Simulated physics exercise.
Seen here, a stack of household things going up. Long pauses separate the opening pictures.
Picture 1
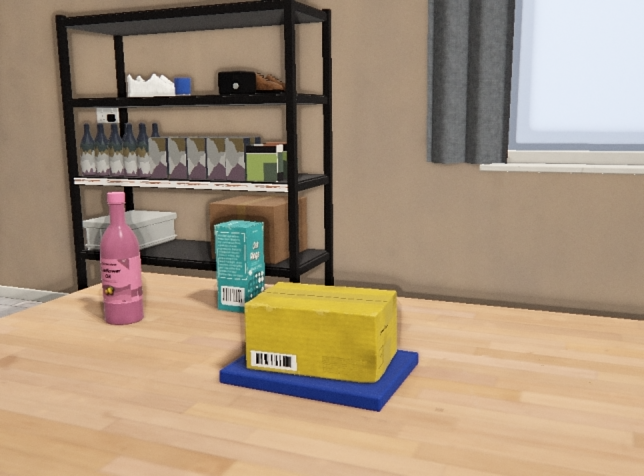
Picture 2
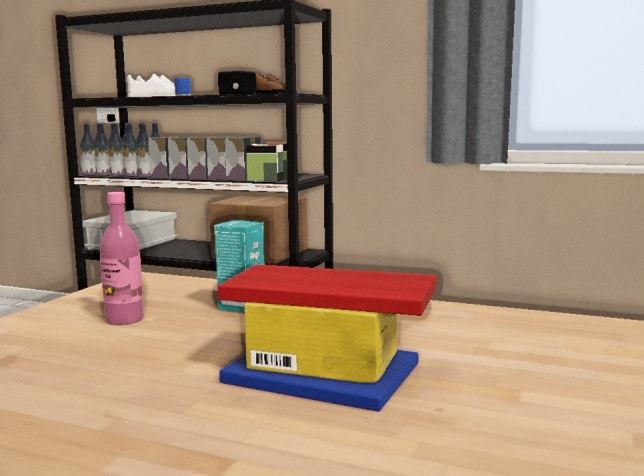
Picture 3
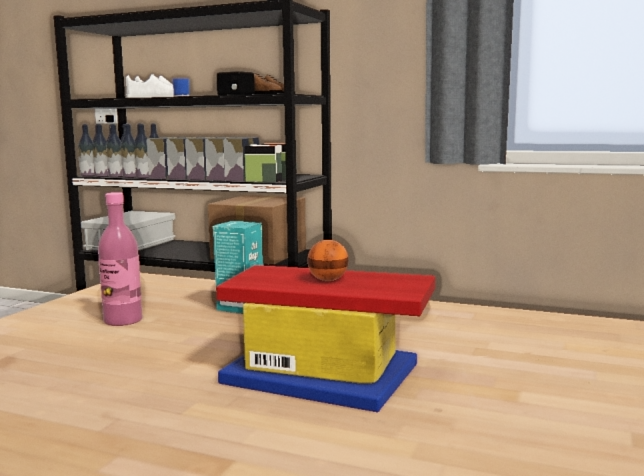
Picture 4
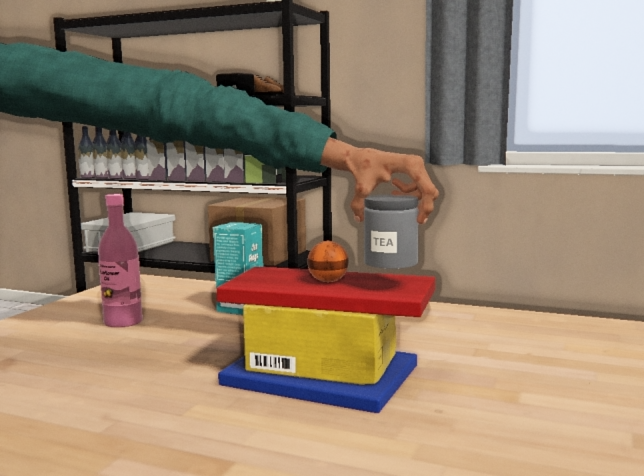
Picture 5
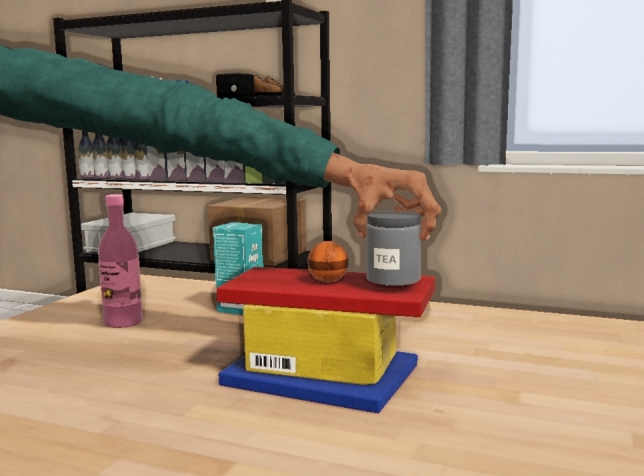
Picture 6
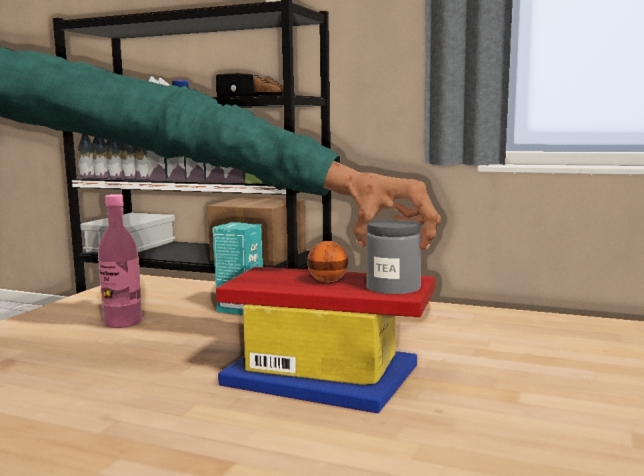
A hand lowers a grey tea jar onto the red board beside an orange ball.
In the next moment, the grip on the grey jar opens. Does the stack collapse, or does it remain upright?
Safe to say it works.
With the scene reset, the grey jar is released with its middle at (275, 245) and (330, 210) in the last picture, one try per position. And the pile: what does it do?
It survives in the first case and caves in in the second case.
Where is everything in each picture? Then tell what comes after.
In the first frame, the last thing is not in view yet; yellow box (323, 329).
In the second frame, the last thing is not in view yet; pink bottle (120, 258).
In the third frame, the last thing is not in view yet; turquoise carton (239, 267).
The fourth frame shows on its way; grey jar (391, 231); yellow box (322, 330).
The fifth frame shows on its way; grey jar (394, 247); pink bottle (119, 260).
The sixth frame shows set down, still held; grey jar (394, 255); turquoise carton (239, 268).
Then, 1.00 s later than the last frame, all is still.
Then, 2.10 s later than the last frame, grey jar resting near (397, 256).
When it is over, all 7 as before. End places, in pixels of the last picture, grey jar near (398, 256). The pile stays up.
